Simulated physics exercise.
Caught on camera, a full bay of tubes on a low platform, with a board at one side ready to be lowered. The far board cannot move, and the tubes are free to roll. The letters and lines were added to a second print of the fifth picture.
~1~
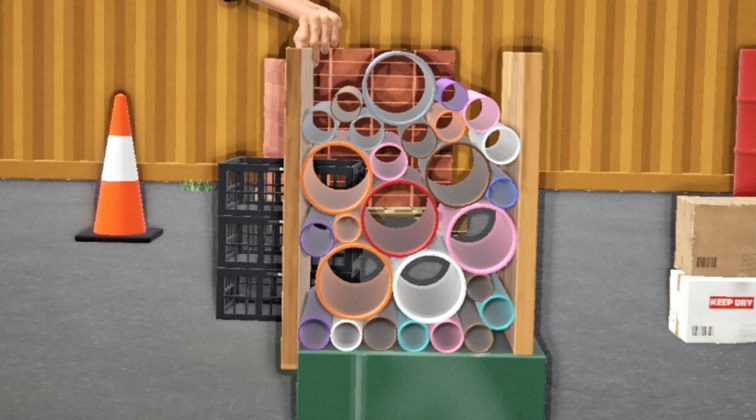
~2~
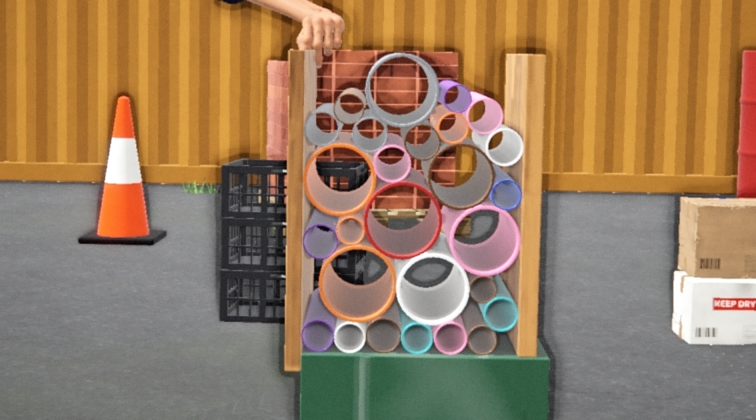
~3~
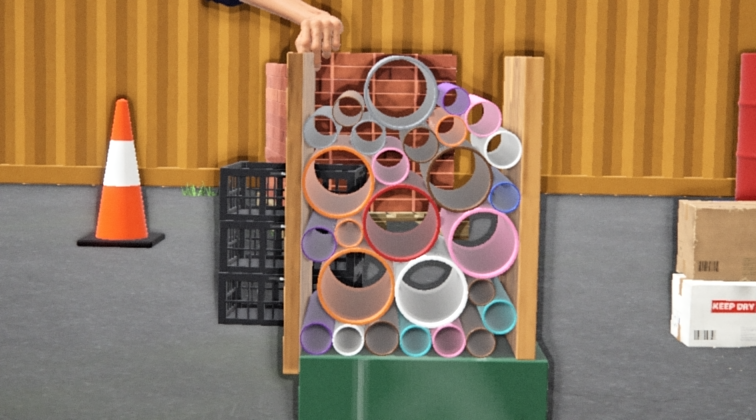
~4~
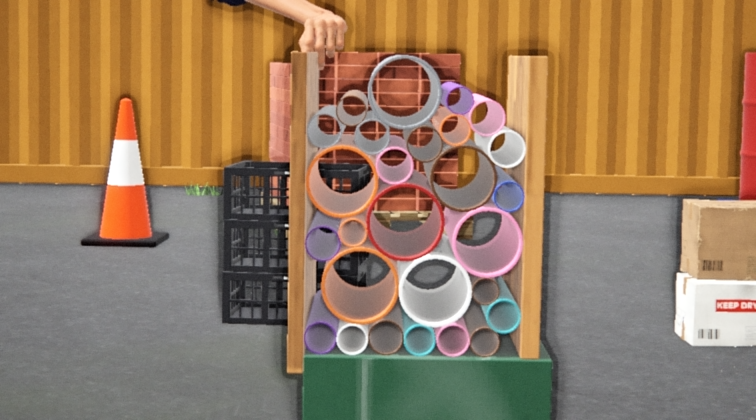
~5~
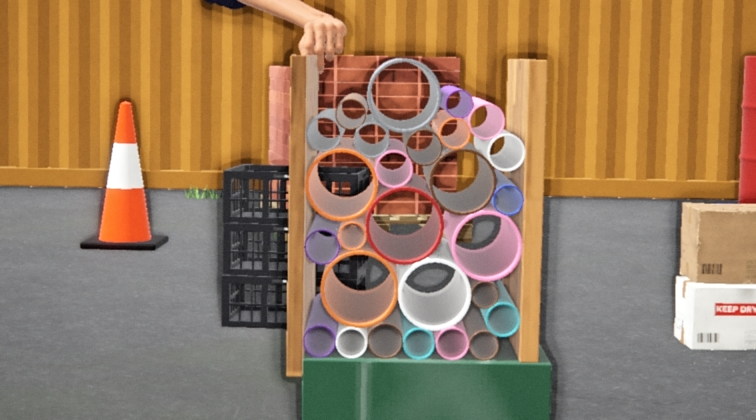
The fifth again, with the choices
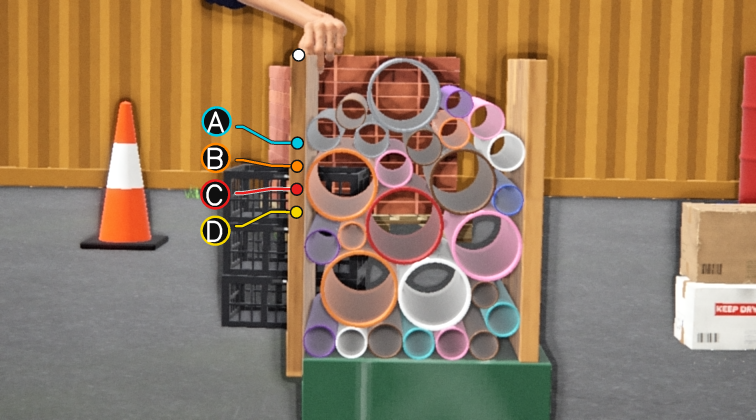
A hand at the upper left rests on top of the wooden side board and barely moves, while the whole view shifts very slightly. The stacked tubes of many colours stay in place between upright boards on the green platform, with the orange cone, black crates and boxes unchanged around them.
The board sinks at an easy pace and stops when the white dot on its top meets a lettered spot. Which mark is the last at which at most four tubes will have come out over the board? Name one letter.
Stop at D.
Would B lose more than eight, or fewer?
It loses fewer than eight.
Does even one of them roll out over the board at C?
At C: Yes.
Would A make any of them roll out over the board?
No.
On the copy, A at (298, 143); B at (297, 166); C at (297, 189); D at (297, 212); the white dot at (299, 55).
On D. First, top of the board (306, 123).
Then, top of the board (305, 201).
Finally, top of the board (305, 212), two out over the board.
By contrast, A none out over the board; B two out over the board; C two out over the board.
